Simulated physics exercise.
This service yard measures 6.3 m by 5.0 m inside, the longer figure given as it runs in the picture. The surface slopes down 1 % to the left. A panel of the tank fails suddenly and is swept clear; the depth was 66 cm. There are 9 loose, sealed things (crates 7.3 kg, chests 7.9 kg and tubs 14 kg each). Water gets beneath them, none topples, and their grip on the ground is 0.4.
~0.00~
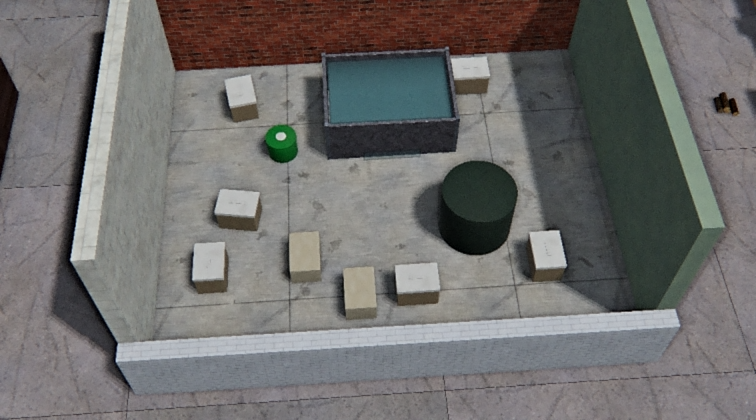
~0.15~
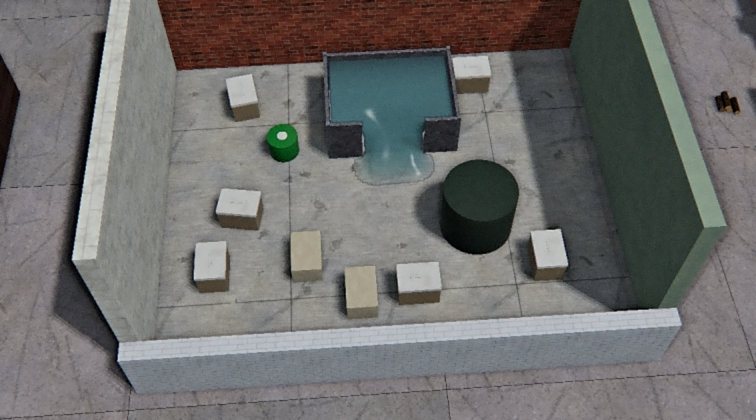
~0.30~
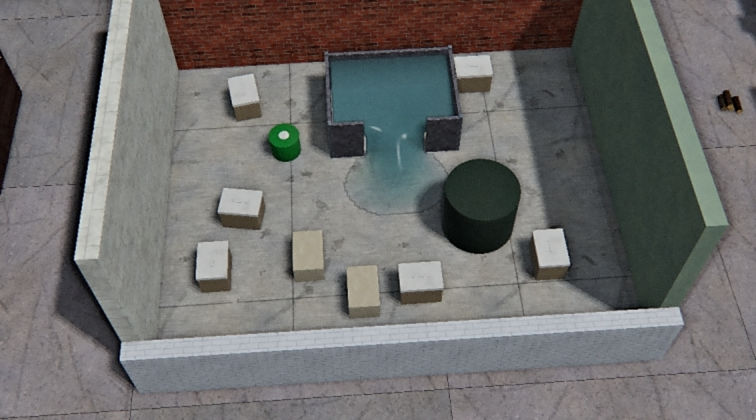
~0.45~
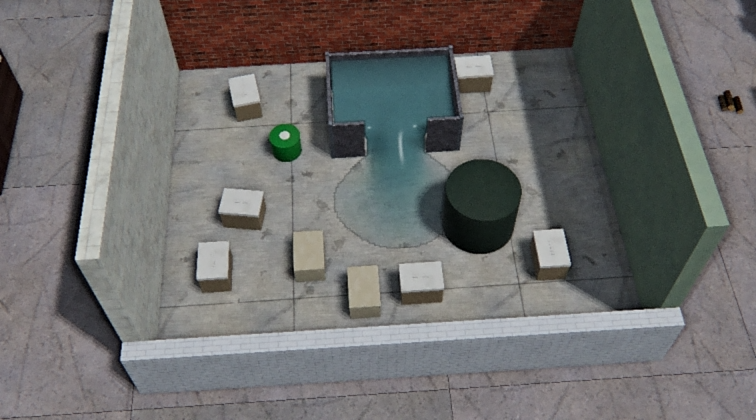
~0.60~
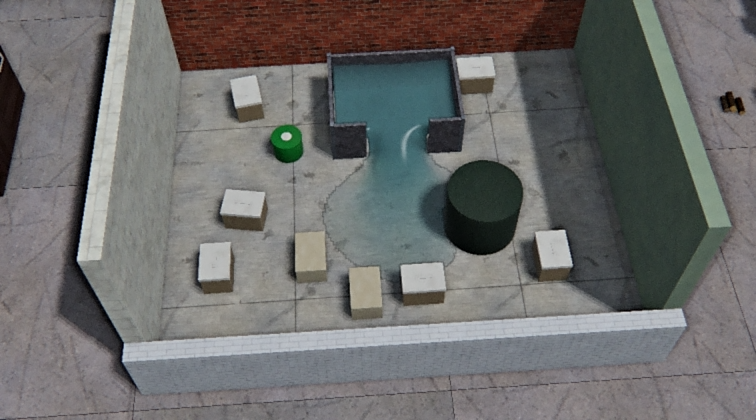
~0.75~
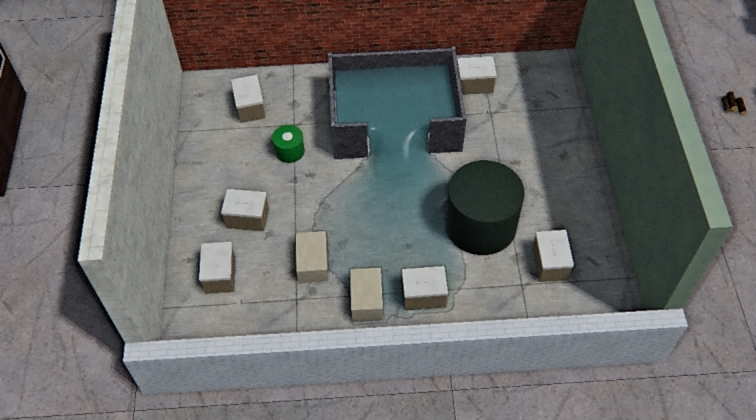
Water pours out through a gap that opens in the front wall of a raised tank in a walled yard, pooling on the pale paving just below. The pool spreads forward past a large dark green cylinder and in among the front blocks, which barely move, while the small green tub stays put.
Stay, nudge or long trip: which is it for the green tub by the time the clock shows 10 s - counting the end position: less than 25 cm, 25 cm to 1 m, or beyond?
Green tub barely shifts.
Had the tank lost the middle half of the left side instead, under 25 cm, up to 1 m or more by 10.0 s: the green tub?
Then the green tub gets carried off.
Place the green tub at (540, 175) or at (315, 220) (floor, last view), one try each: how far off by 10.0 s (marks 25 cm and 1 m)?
In that order: It stays put; it slides a little.
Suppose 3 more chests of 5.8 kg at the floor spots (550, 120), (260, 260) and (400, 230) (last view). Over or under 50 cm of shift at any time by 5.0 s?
In that order: Under, more, over.
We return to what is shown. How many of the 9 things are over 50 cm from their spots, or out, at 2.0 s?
I count 3.
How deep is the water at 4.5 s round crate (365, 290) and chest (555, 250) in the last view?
Roughly 12 and 4 cm.
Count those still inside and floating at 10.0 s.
I count 8.
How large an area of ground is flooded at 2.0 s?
About 16 m2.
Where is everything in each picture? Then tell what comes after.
The green tub at (281, 137) rests on the ground; 2.3 m2 under water; 0 of 9 have shifted, in the first picture.
The green tub at (282, 136) rests on the ground; water covers 2.8 m2; 0 of 9 have shifted, in the second picture.
The green tub at (284, 135), on the bottom; 3.5 m2 under water; 0 of 9 have shifted, in the third picture.
The green tub at (285, 136), on the bottom; 4.4 m2 under water; 0 of 9 have shifted, in the fourth picture.
The green tub at (287, 137), on the bottom; 5.3 m2 under water; 0 of 9 have shifted, in the fifth picture.
The green tub at (288, 137), on the bottom; water covers 6.2 m2; 1 of 9 have shifted, in the sixth picture.
After 2.0 s the green tub is near (288, 137), 0.0 m from its start, aground; 3 afloat.
After 4.5 s the green tub is near (288, 137), 0.0 m from its start, aground; 3 afloat.
After 7.0 s the green tub is near (288, 136), 0.0 m from its start, aground; 5 afloat.
After 10.0 s the green tub is near (287, 137), 0.0 m from its start, aground; 8 afloat.
